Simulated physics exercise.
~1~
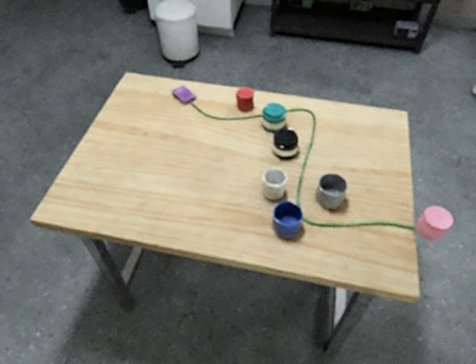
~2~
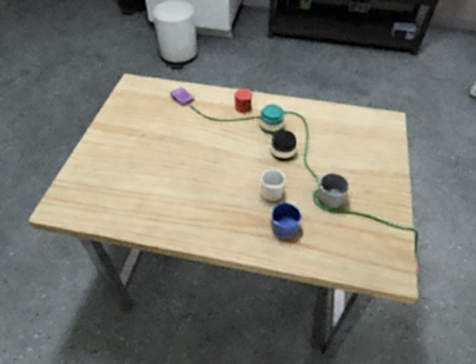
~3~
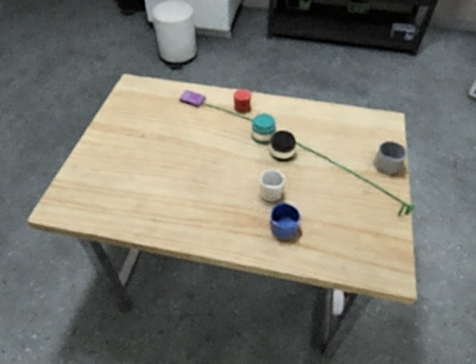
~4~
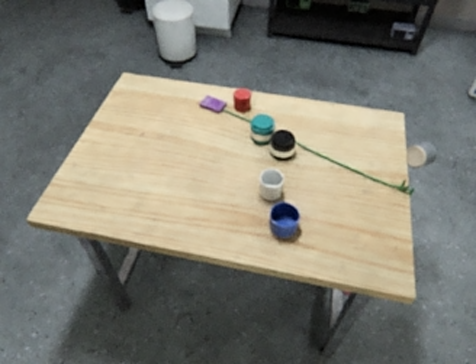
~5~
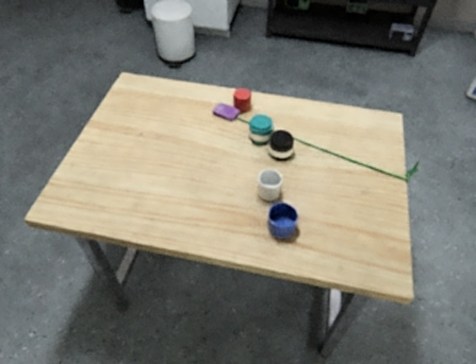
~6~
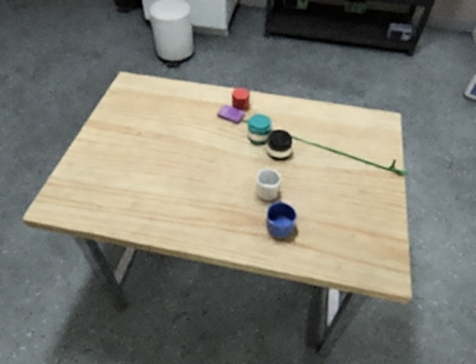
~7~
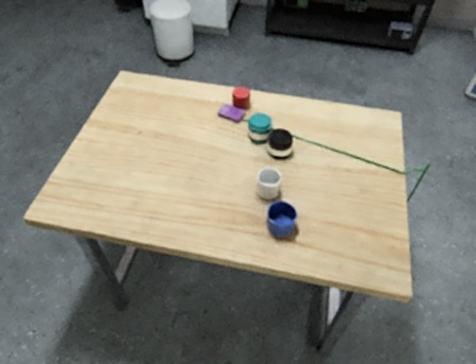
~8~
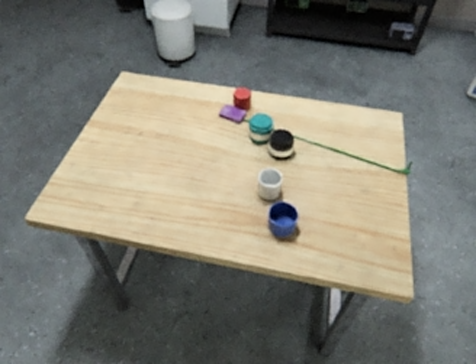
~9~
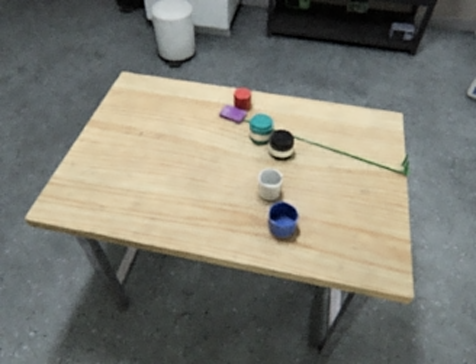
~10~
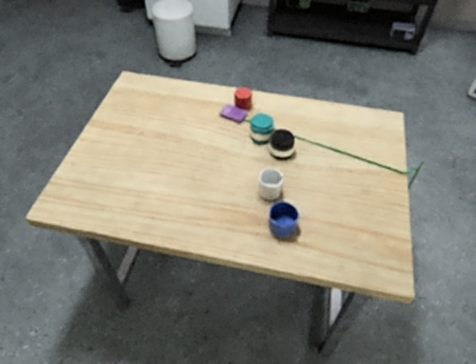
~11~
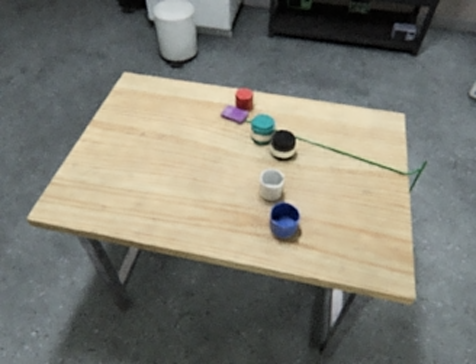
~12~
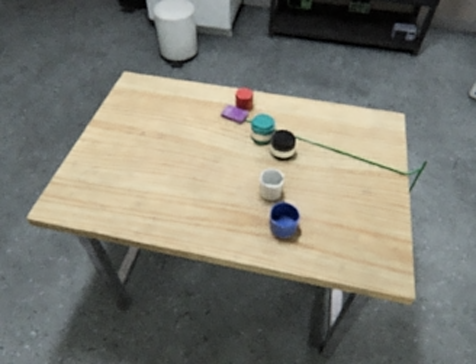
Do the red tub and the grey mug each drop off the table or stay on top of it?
The red tub stays on the table, while the grey mug goes over the right edge.
